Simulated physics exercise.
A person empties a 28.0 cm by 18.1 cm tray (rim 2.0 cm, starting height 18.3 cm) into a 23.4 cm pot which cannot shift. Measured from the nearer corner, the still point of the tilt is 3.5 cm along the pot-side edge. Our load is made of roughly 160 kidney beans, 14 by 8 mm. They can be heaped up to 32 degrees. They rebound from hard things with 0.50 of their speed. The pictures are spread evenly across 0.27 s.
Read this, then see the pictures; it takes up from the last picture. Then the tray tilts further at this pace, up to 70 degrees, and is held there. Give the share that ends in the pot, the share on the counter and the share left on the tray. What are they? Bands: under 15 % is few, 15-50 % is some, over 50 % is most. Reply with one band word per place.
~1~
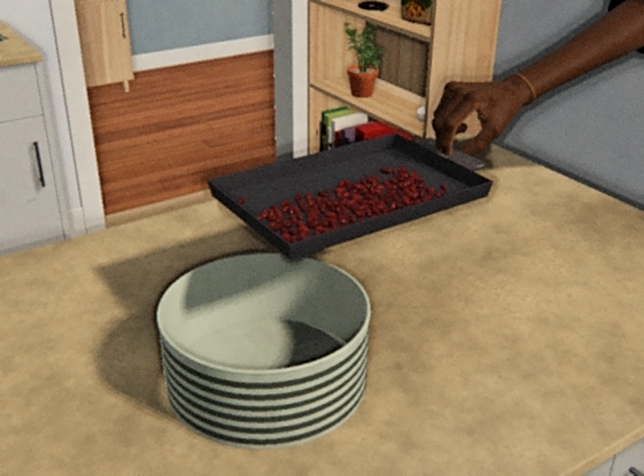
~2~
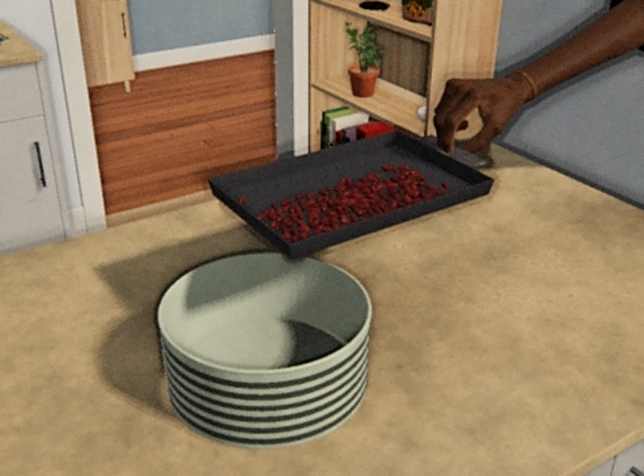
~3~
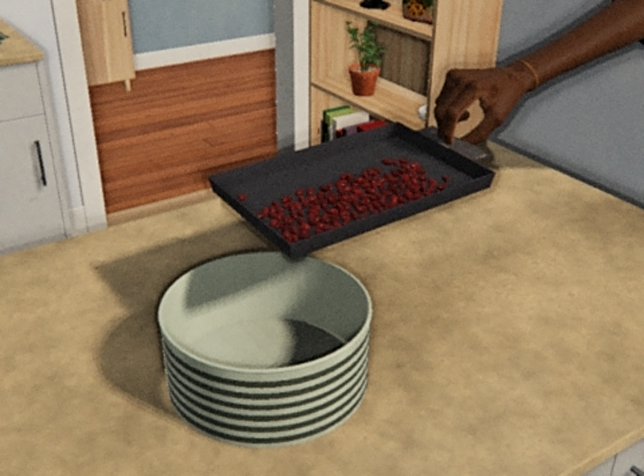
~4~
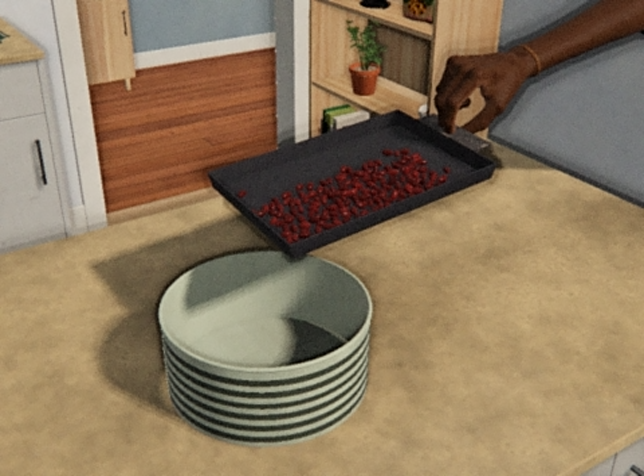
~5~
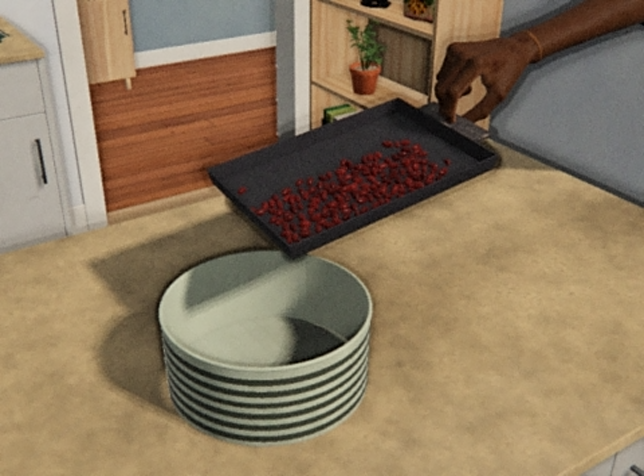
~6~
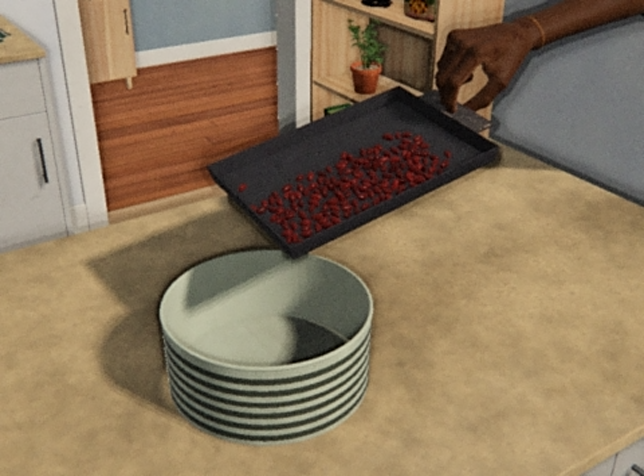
Pot most, counter few, left on the tray some.
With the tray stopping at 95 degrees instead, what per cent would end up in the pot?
Result: Close to 100 %.
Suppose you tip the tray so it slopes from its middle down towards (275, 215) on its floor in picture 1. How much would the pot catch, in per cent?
Near 25 percent, give or take.
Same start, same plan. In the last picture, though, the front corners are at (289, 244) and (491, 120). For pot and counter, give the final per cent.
Per cent by place - pot 50, counter 0.
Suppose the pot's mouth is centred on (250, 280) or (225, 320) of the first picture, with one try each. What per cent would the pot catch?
Around 20 per cent, then around 70 per cent.
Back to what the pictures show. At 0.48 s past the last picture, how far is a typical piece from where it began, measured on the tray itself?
Roughly 3 cm.
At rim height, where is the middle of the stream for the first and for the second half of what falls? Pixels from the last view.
I'd mark about (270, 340) for the first half, then (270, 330) for the second.
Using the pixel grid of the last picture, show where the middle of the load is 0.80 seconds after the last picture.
Roughly pixel (323, 178).
Then, 0.48 s after the last picture, tilt 40 degrees; the tray holds 100 %, the pot 0 %.
Then, 0.80 s after the last picture, tilt 58 degrees; the tray holds 100 %, the pot 0 %.
Then, 1.21 s after the last picture, tilt 70 degrees; the tray holds 65 %, the pot 20 %.
In the end, pot 75 %, counter 0 %, tray 25 %.
